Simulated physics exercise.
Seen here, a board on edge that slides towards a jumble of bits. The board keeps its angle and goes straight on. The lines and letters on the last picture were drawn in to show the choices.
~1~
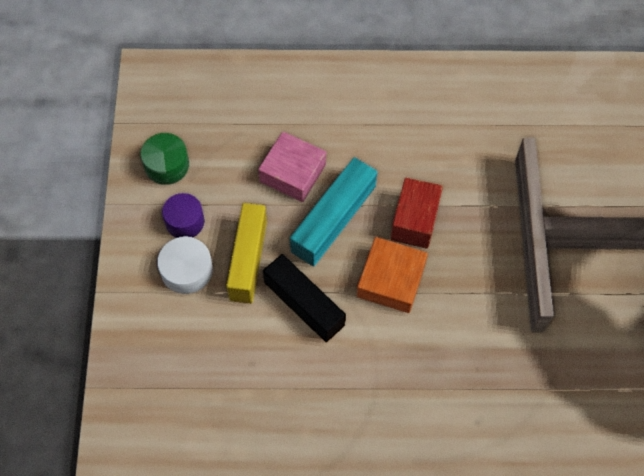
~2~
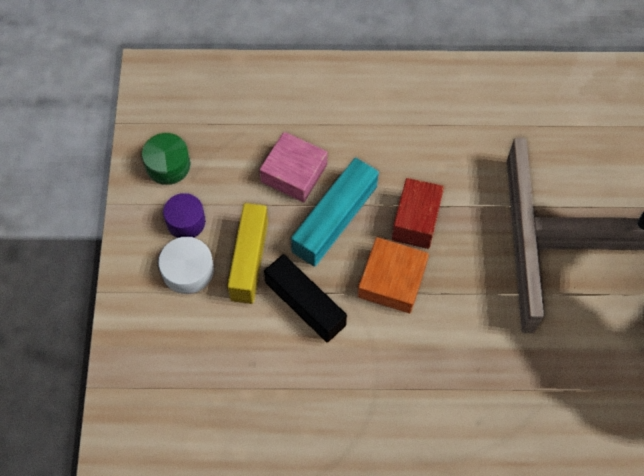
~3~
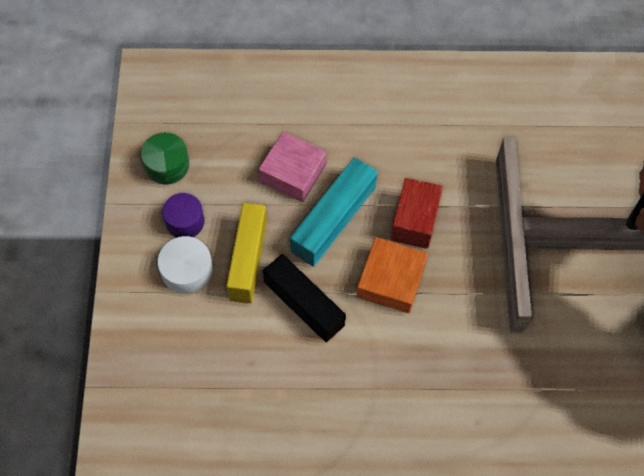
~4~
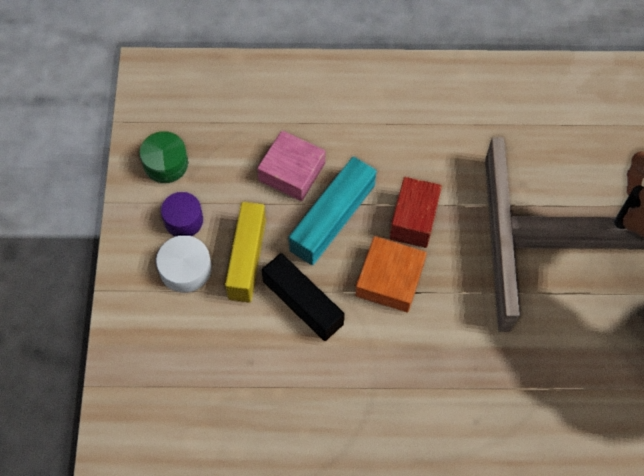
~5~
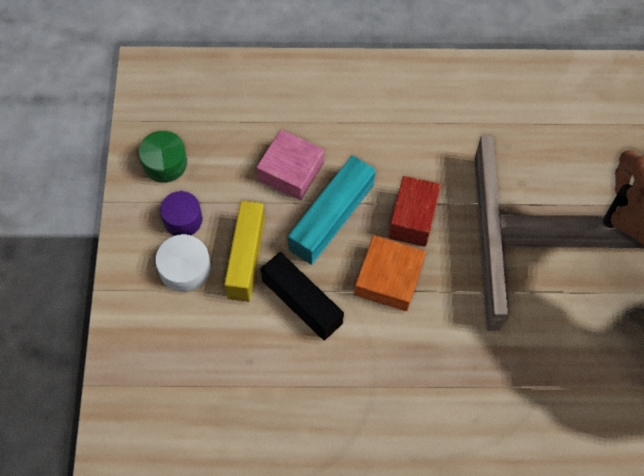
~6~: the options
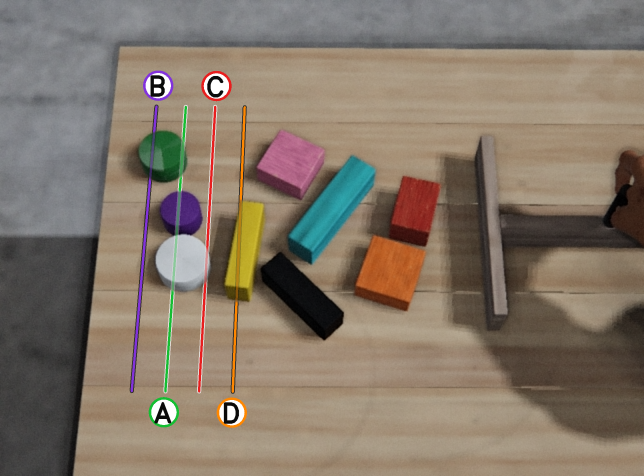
The clip shows an upright board on a handle sliding slowly left across a wooden surface towards a scattered group of colourful blocks, sticks and round pieces, which stay still as the gap between them and the board narrows.
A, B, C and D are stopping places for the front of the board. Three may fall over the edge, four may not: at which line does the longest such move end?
It should halt at C.
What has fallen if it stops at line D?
The green tin goes over.
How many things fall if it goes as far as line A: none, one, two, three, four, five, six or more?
In all, five.
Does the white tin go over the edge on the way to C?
Yes.
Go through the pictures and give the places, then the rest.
In the first frame, red block (416, 213); pink block (293, 167); white tin (186, 266).
In the second frame, board (529, 223); yellow stick (249, 253).
In the third frame, board (516, 223); orange block (392, 275).
In the fourth frame, board (505, 222); green tin (165, 157).
In the fifth frame, board (494, 221); red block (414, 211); pink block (291, 165); white tin (184, 263).
On the copy, A at (176, 239); B at (145, 239); C at (208, 240); D at (239, 240).
On C. First, board (391, 220); orange block (356, 278); turquoise stick (321, 205).
Then, board (289, 220); green tin (148, 156); white tin (150, 261).
Finally, board (210, 219); green tin over the edge; white tin over the edge; three fallen.
By contrast, A drops five; B drops seven; D is within the limit but short.
